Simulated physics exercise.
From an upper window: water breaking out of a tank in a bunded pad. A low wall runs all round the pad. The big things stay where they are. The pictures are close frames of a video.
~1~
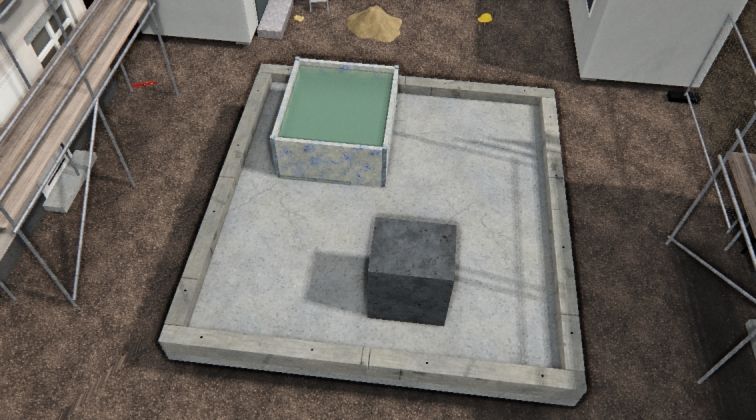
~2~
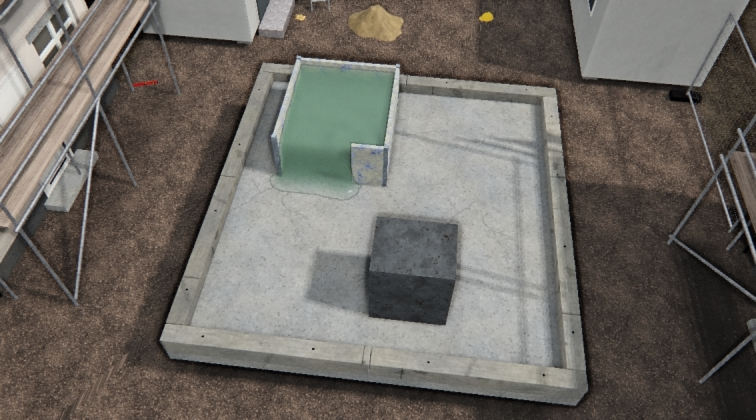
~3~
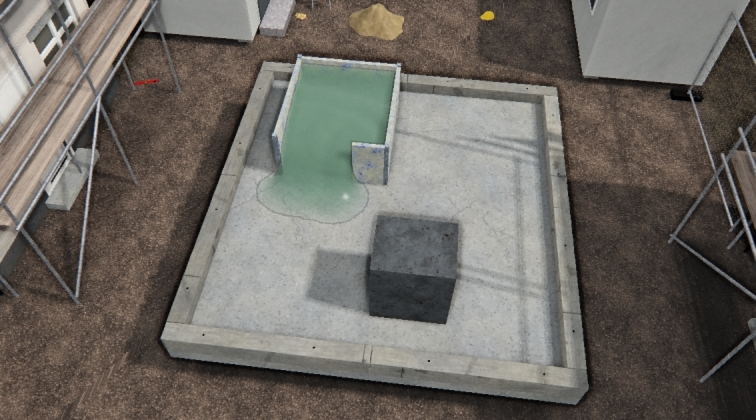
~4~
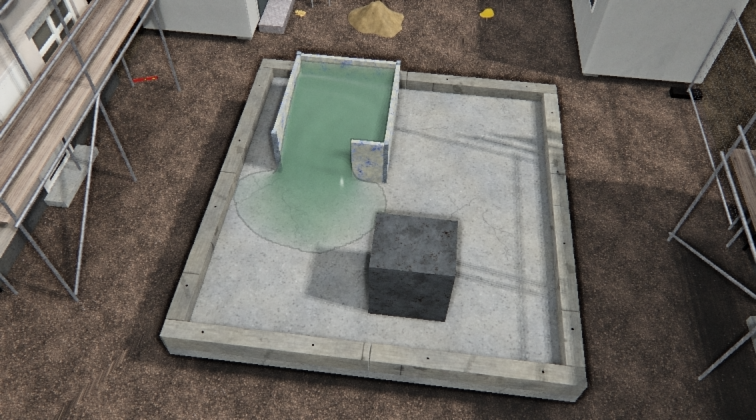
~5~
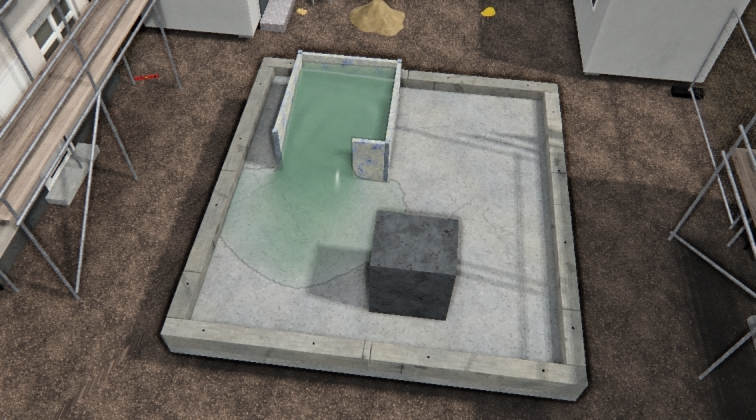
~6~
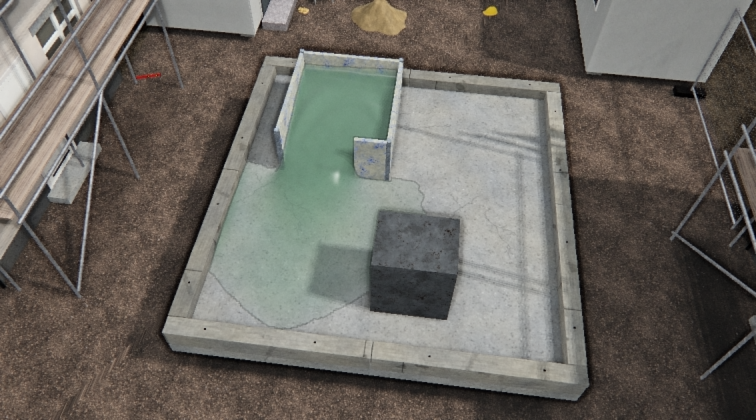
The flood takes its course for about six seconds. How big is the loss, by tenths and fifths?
It loses a tenth to a fifth.
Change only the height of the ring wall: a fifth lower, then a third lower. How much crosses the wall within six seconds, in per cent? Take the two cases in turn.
In turn 24 and 32 per cent.
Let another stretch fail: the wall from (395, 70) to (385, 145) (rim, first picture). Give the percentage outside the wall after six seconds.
Roughly 22 per cent.
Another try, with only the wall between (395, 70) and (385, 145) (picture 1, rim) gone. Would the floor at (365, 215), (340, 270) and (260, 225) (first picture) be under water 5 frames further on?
In turn: Not flooded, no water, no water.
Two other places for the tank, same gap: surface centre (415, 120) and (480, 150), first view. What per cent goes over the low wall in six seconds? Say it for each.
In turn 10 and 10 per cent.
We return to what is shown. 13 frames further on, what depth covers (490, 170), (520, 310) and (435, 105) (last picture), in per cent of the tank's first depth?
In turn 0, 4 and 0 in a hundred.
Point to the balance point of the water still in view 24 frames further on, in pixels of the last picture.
Roughly at (351, 229).
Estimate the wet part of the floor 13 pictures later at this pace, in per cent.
Close to 55 %.
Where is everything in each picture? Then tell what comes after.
In the first picture, the water tank at (338, 105) is whole and still.
In the second picture, water pours out at (316, 164) and has run to (276, 183).
In the third picture, the front is at (350, 215), out from the gap at (317, 165).
In the fourth picture, the front is at (325, 247), out from the gap at (317, 164).
In the fifth picture, the front is at (309, 281), out from the gap at (318, 163).
In the sixth picture, water pours out at (319, 162) and has run to (278, 322).
A moment on, water covers 30 % of the floor; the low wall has let 0 % over.
Next, water covers 35 % of the floor; the low wall has let 1 % over.
Then, water covers 50 % of the floor; the low wall has let 11 % over.
Later, water covers 55 % of the floor; the low wall has let 16 % over.
In the end, water covers 80 % of the floor; the low wall has let 17 % over.
